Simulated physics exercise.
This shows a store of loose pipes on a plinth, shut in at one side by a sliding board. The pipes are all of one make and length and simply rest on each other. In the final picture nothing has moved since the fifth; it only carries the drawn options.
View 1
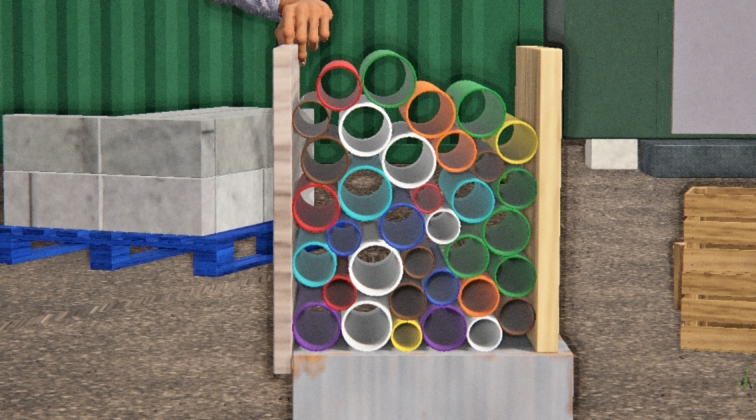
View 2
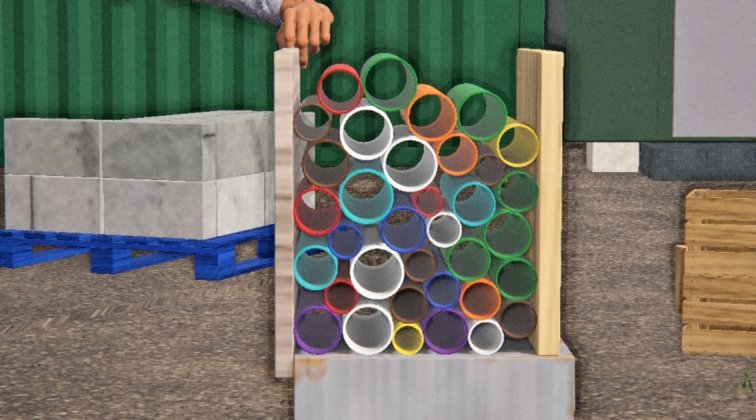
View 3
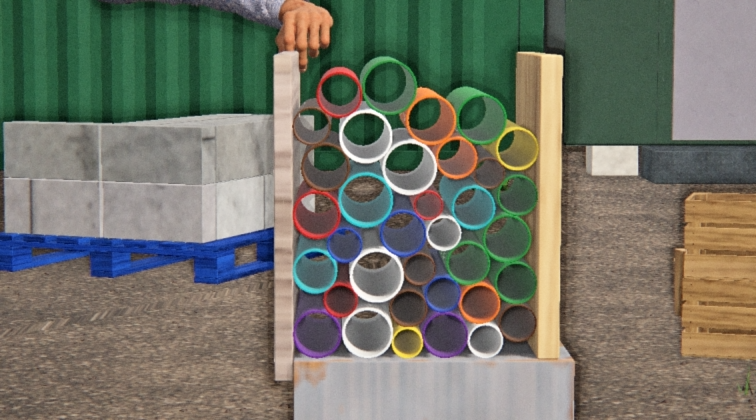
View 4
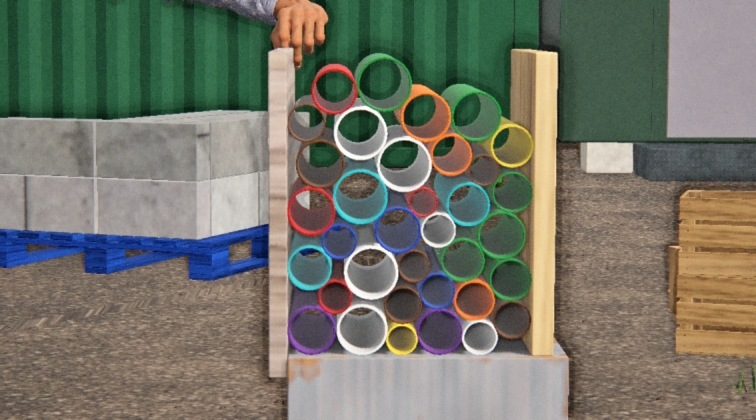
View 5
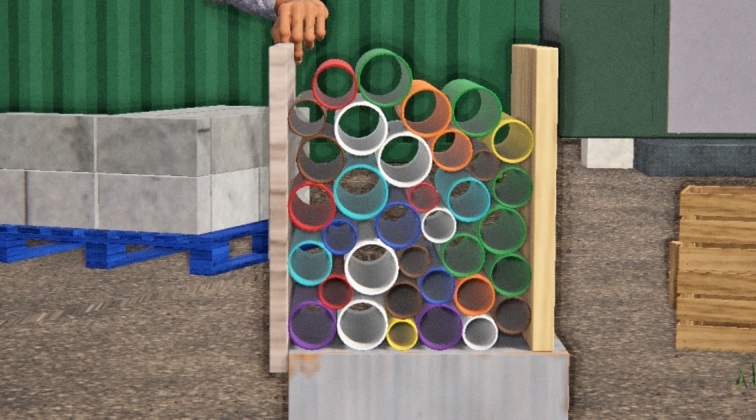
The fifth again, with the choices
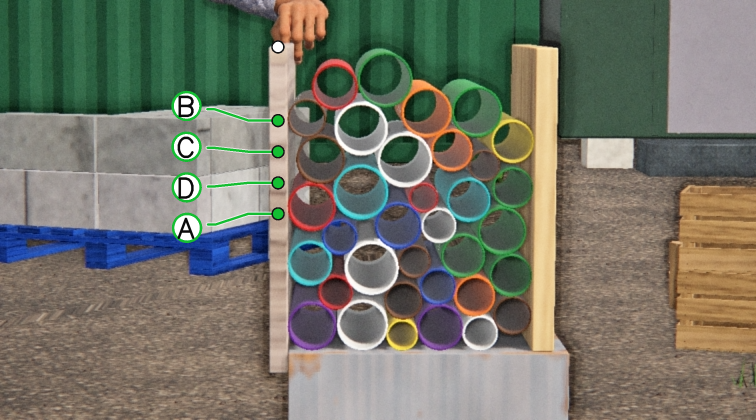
At first, a hand rests on top of the pale board at the left of a stack of loose, colourful pipes on a grey plinth. The view drifts slightly, while the hand stays on the board and the pipes keep their places against each other, with no clear movement among them.
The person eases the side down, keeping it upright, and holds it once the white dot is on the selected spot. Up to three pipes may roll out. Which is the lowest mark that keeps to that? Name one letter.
Down to D.
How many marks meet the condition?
Three of the four.
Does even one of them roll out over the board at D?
Yes, at D.
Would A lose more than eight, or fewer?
Fewer than eight.
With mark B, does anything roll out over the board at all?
No, at B.
On the marked copy, A at (278, 214); B at (278, 120); C at (278, 152); D at (278, 183); the white dot at (278, 47).
With D. Early on, top of the board (288, 109).
Further on, top of the board (288, 180).
At the end, top of the board (288, 182), two out over the board.
As for the rest, A four out over the board; B none out over the board; C two out over the board.
